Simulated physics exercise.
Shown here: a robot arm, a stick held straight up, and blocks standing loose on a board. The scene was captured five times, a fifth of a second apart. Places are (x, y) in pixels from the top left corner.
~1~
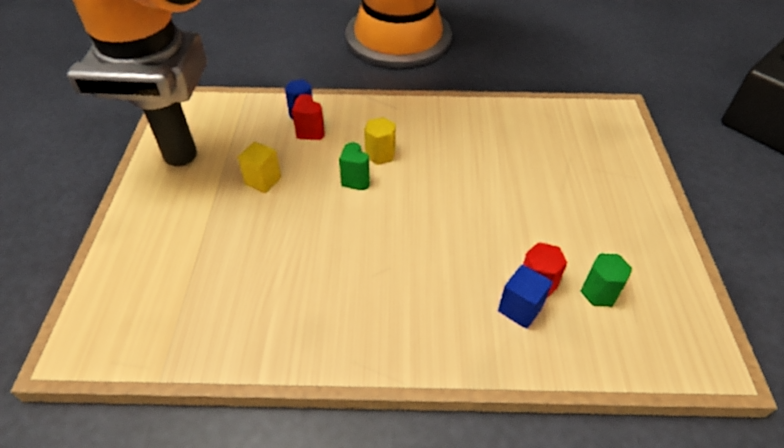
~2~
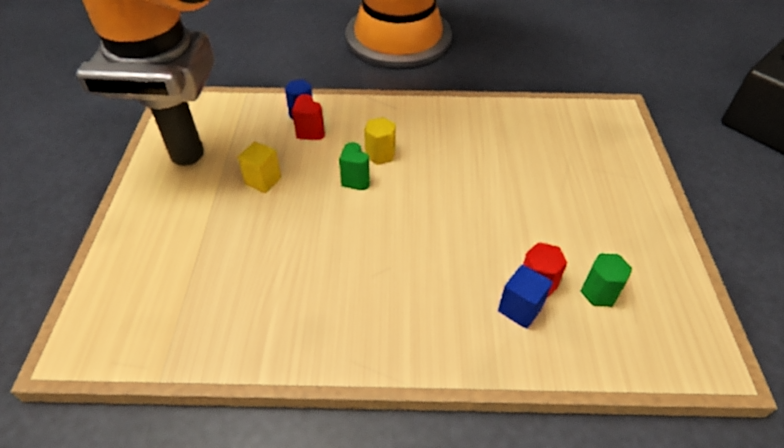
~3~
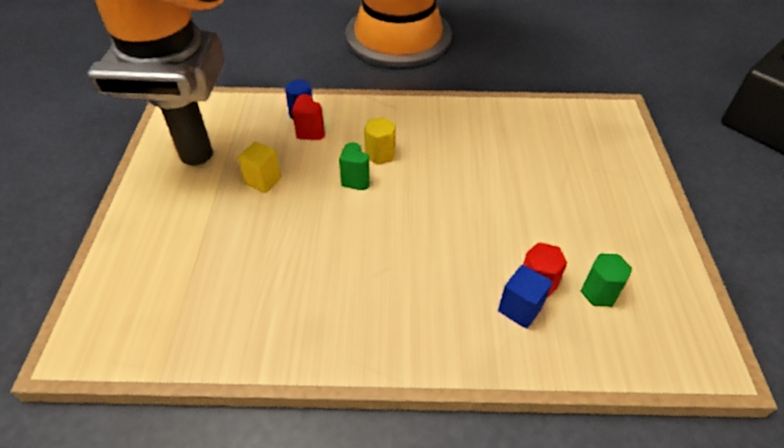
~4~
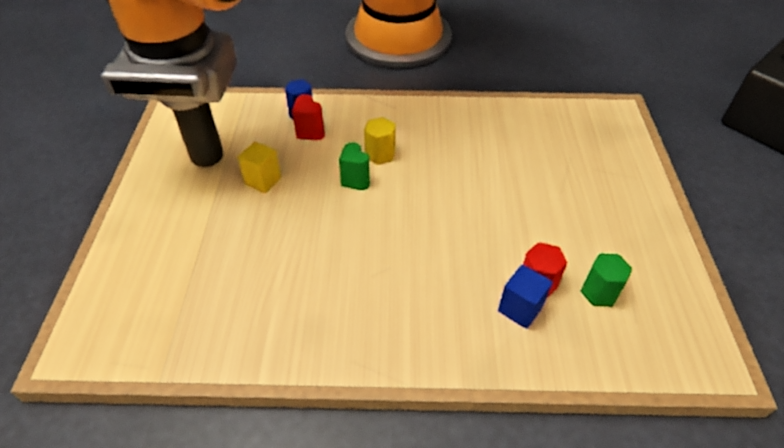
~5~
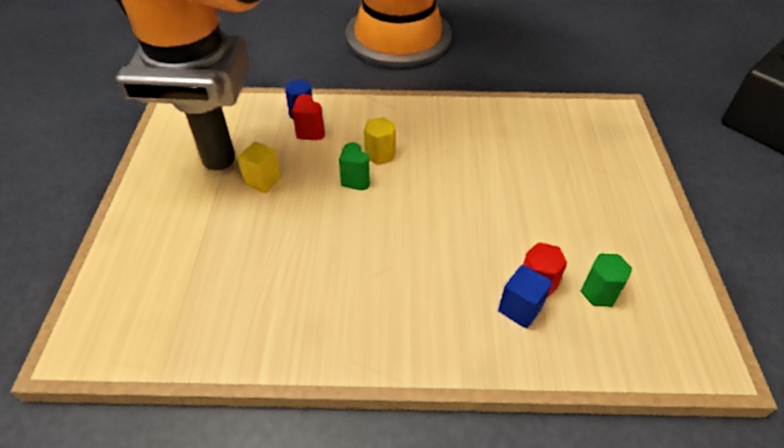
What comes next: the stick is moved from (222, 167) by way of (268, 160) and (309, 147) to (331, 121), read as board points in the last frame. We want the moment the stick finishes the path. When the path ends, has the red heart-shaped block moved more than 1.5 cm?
Yes, that is how it ends up.
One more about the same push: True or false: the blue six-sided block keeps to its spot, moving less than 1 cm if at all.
False.
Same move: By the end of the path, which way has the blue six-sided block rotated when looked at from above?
Counterclockwise from above.
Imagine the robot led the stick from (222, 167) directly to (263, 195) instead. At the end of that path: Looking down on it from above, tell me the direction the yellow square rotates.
The sense of turning is anti-clockwise.
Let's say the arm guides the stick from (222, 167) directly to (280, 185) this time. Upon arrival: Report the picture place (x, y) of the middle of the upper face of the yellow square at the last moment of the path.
Just about (302, 166).
On the path given first. One third of the way, stick at (267, 153); yellow square at (264, 153), turned 35° clockwise.
Two thirds of the way, stick at (309, 139); yellow square at (264, 154), turned 40° clockwise; blue six-sided block at (298, 85); red heart-shaped block at (310, 100).
At the end, stick at (331, 114); yellow square at (264, 154), turned 40° clockwise; blue six-sided block at (297, 81), turned 45° anticlockwise; red heart-shaped block at (326, 77), turned 20° anticlockwise; green heart-shaped block unmoved.
